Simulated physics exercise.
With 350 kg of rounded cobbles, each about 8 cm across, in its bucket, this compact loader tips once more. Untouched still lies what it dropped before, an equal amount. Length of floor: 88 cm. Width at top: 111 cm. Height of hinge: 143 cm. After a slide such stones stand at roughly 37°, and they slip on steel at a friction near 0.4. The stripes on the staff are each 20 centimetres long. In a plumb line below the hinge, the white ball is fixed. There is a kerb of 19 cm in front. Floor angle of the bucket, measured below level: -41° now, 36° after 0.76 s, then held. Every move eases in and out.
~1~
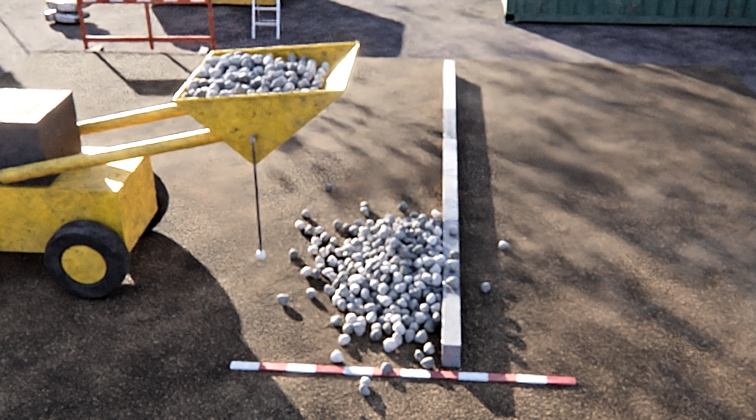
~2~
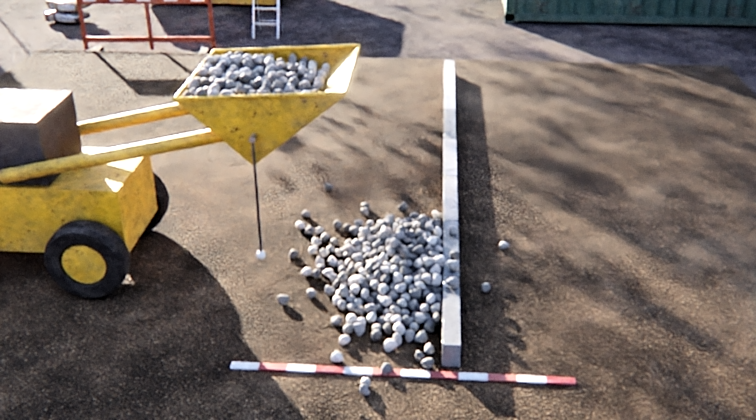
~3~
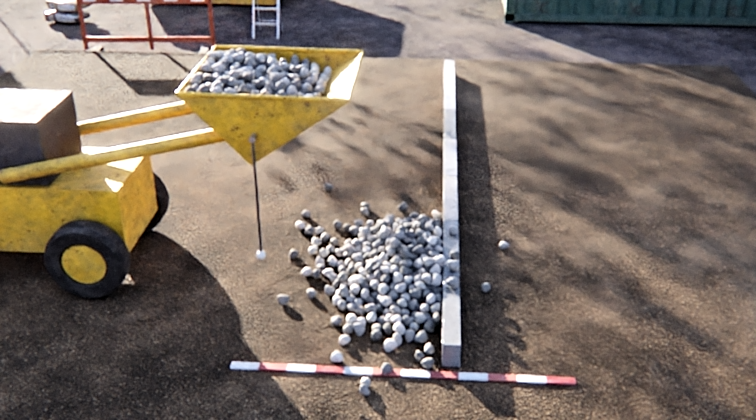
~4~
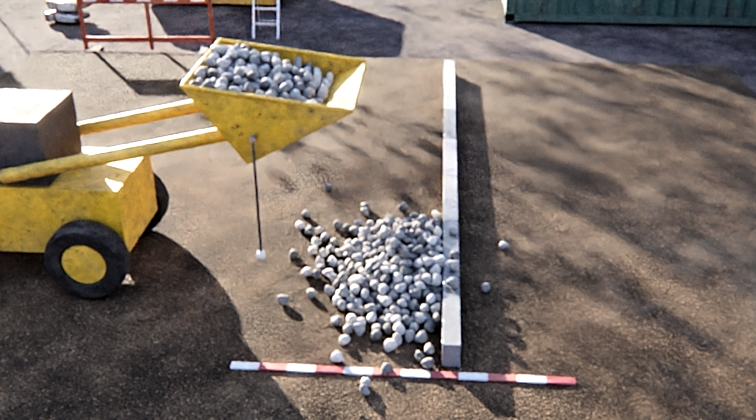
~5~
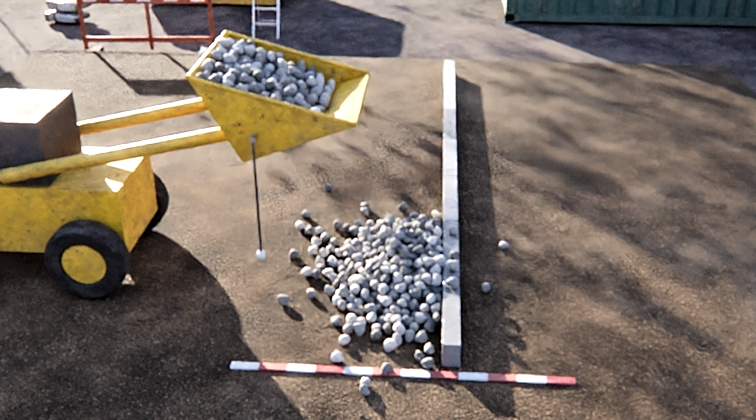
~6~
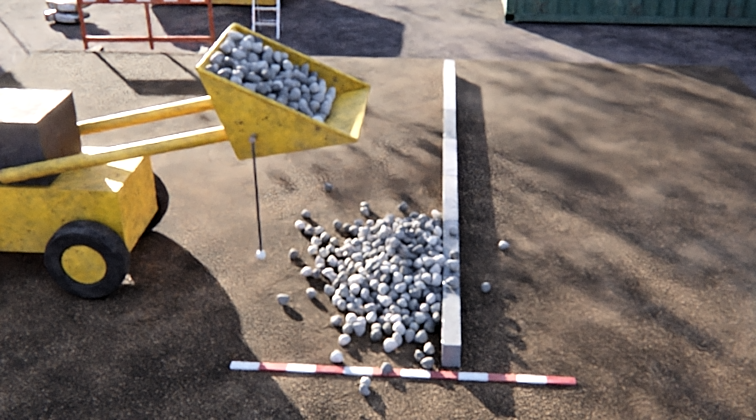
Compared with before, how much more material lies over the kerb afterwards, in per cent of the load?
Some 7 per cent of a load more.
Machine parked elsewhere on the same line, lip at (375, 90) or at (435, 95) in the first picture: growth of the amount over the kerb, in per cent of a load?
Around 30 percent, then around 90 percent.
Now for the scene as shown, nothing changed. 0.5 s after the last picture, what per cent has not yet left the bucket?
Around 85 per cent of the load is still inside.
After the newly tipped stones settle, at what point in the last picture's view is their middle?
(397, 254).
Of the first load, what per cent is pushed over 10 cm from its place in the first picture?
10 %.
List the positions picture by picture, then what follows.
In the first frame, the bucket is at -41°, its lip at (344, 91); the top of the load is at (240, 63). The earlier load is highest near (420, 252), 25 cm above ground level, 100 % on this side of the kerb.
The second frame shows lip at (345, 94), floor tilted -39°, highest stones at (241, 63).
In the third frame, the bucket is at -35°, its lip at (349, 101); the top of the load is at (231, 60).
In the fourth frame, the bucket is at -29°, its lip at (353, 112); the top of the load is at (224, 55).
The fifth frame shows lip at (356, 125), floor tilted -21°, highest stones at (231, 49).
The sixth frame shows lip at (357, 141), floor tilted -12°, highest stones at (239, 44).
Then, 0.2 s after the last picture the floor is at 24°; in per cent of one load, 100 in the bucket, 100 on this side of the kerb; the foremost stones are at (461, 265).
Then, 0.5 s after the last picture the floor is at 36°; in per cent of one load, 84 in the bucket, 115 on this side of the kerb; the foremost stones are at (461, 265).
Then, 0.9 s after the last picture the floor is at 36°; in per cent of one load, 25 in the bucket, 175 on this side of the kerb; the foremost stones are at (465, 257).
Then, 3.5 s after the last picture the floor is at 36°; in per cent of one load, 0 in the bucket, 193 on this side of the kerb, 7 over the kerb; the foremost stones are at (562, 290). Net gain over the kerb, 7.
